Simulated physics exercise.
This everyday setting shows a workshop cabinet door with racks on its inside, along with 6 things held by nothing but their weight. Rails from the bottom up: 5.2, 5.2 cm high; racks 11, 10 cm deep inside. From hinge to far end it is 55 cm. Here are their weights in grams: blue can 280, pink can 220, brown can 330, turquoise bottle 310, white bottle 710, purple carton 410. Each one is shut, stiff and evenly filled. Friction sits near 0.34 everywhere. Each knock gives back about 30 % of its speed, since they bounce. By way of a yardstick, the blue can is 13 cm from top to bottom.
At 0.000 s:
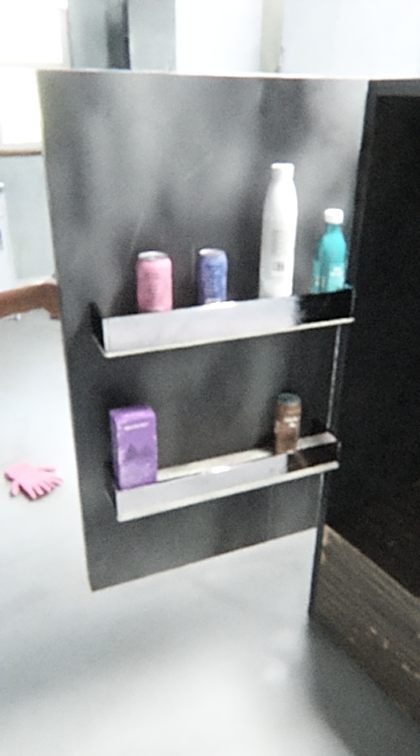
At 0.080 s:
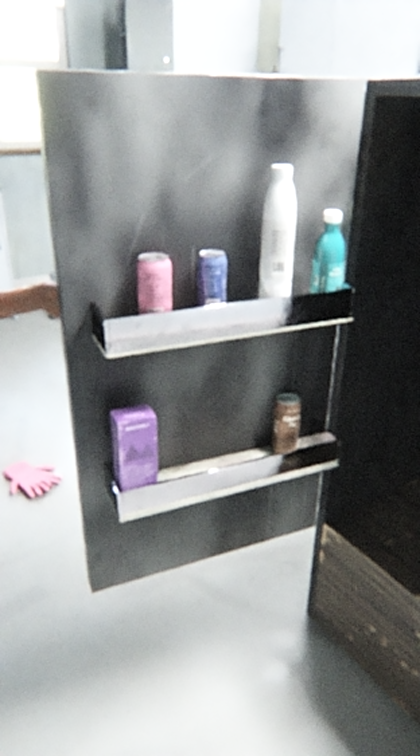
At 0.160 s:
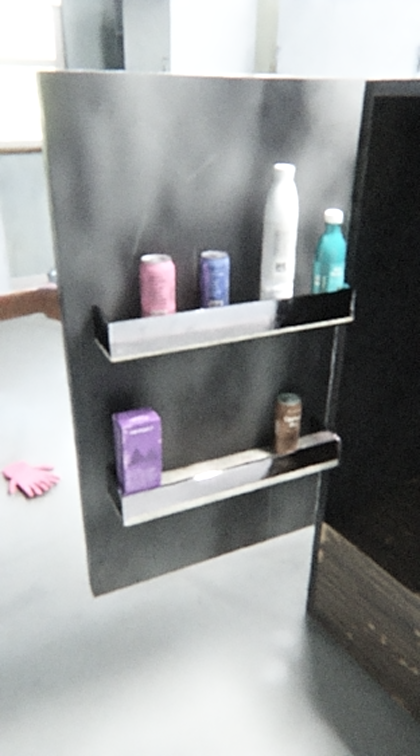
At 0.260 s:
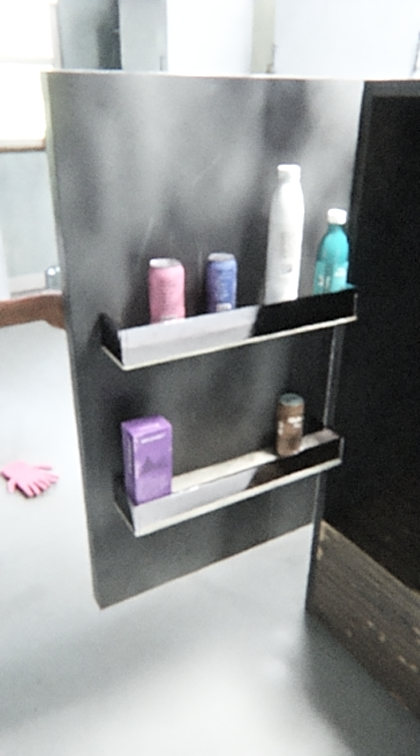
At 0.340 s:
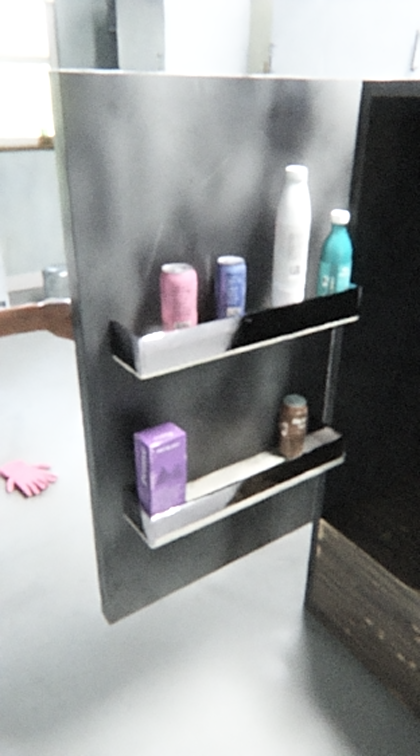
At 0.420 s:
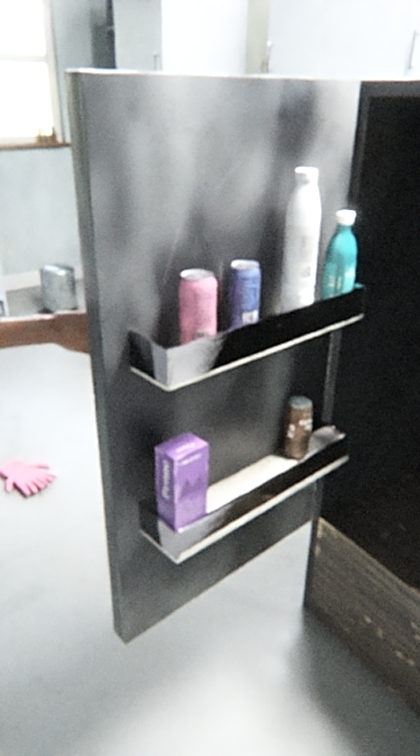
A dark cabinet door with two metal racks stands wide open in a pale workshop, seen from the front and slightly above. The upper rack holds pink and blue cans at left and white and turquoise bottles at right; below sit a purple carton at left and a brown can at right. The door barely moves at first, then swings moderately rightward, carrying everything along, while the camera stays still.
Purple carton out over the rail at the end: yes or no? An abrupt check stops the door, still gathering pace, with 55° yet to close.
Yes.
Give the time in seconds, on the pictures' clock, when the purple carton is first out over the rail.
Roughly at the 0.8 s mark.
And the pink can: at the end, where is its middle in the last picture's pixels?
End point: Approx. (318, 339).
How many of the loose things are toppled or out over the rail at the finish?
All told, 2.
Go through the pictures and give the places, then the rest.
In the first picture, open by 100°; purple carton (134, 456); blue can (212, 287).
In the second picture, open by 100°; brown can (286, 425); turquoise bottle (328, 262).
In the third picture, open by 98°; white bottle (279, 245); blue can (214, 289).
In the fourth picture, open by 94°; pink can (166, 301); brown can (289, 426).
In the fifth picture, open by 89°; turquoise bottle (335, 263); white bottle (291, 248).
In the sixth picture, open by 83°; purple carton (182, 490); blue can (244, 300).
Around 0.72 s, open by 55°; purple carton at 23° to upright near (326, 534); pink can at 10° to upright; white bottle at 4° to upright.
Around 1.12 s, open by 55°; purple carton now out over the rail; white bottle at 16° to upright; blue can shifted 3 cm.
Around 1.52 s, open by 55°; white bottle at 21° to upright; blue can shifted 3 cm.
Finally (2.4 s), out over the rail, white bottle and purple carton; the other 4 still in place (within 5 cm).
